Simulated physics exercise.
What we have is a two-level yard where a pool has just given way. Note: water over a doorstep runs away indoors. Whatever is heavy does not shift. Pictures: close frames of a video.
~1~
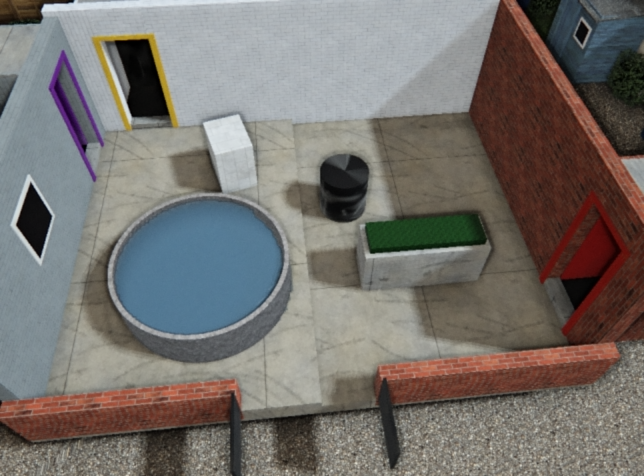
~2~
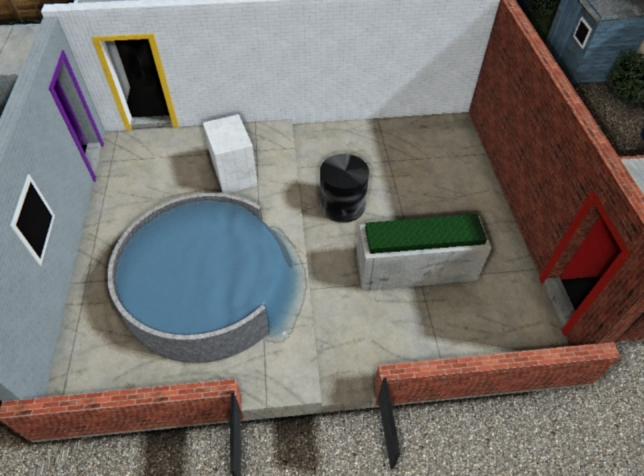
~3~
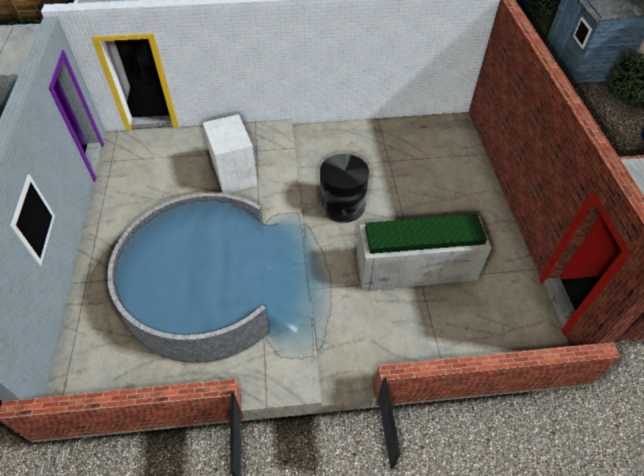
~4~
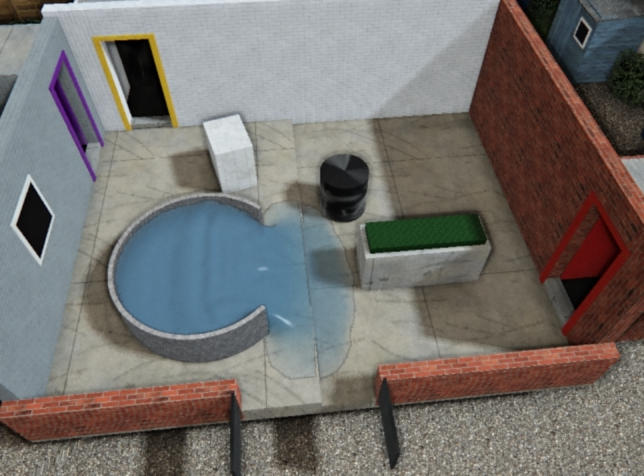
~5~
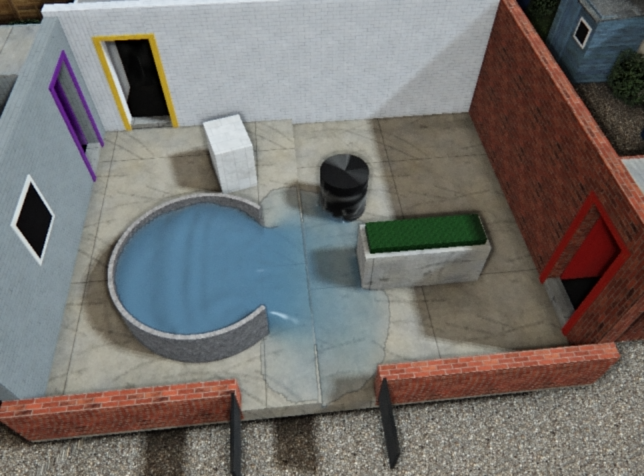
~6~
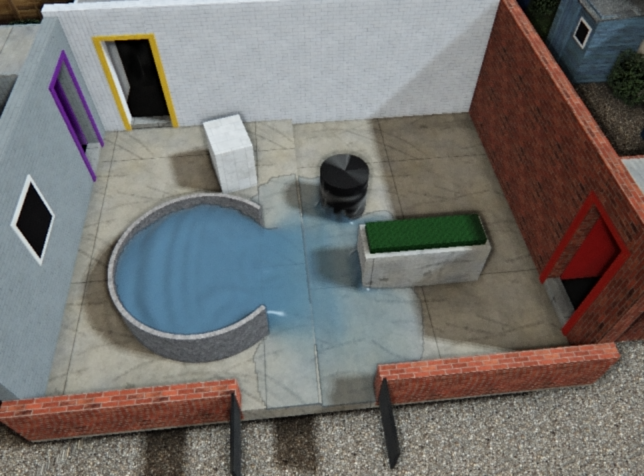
In a walled yard, a round pool's side opens and water spreads right across paving.
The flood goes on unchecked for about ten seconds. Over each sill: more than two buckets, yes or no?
Red door: Yes, more; yellow door: No, not more; purple door: No, not more.
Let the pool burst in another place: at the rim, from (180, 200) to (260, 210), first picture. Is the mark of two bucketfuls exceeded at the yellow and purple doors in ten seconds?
One by one: Yellow door ends up above, purple door ends up above.
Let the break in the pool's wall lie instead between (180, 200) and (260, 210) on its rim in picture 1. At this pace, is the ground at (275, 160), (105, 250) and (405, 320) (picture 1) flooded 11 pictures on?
One after the other: Covered, no water, clear.
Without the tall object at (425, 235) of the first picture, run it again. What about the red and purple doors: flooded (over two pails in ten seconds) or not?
The red door tops the mark and the purple door falls short.
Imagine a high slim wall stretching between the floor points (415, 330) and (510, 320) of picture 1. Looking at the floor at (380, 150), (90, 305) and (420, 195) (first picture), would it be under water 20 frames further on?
Taking the points in order - wetted, unwetted, wetted.
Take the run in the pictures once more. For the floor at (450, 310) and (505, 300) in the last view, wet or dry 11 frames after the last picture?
Same order as asked: Drenched, drenched.
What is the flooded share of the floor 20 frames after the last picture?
About 55 %.
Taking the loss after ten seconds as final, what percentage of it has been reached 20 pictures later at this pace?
Near 35 in a hundred.
A moment on, water covers 35 % of the floor; the red door not reached, the yellow door not reached, the purple door not reached.
Next, water covers 50 % of the floor; the red door under two buckets in, the yellow door not reached, the purple door not reached.
Then, water covers 55 % of the floor; the red door over two buckets in, the yellow door not reached, the purple door not reached.
Later, water covers 60 % of the floor; the red door far over two buckets in, the yellow door not reached, the purple door not reached.
In the end, water covers 80 % of the floor; the red door far over two buckets in, the yellow door wet at the sill, nothing in, the purple door wet at the sill, nothing in.
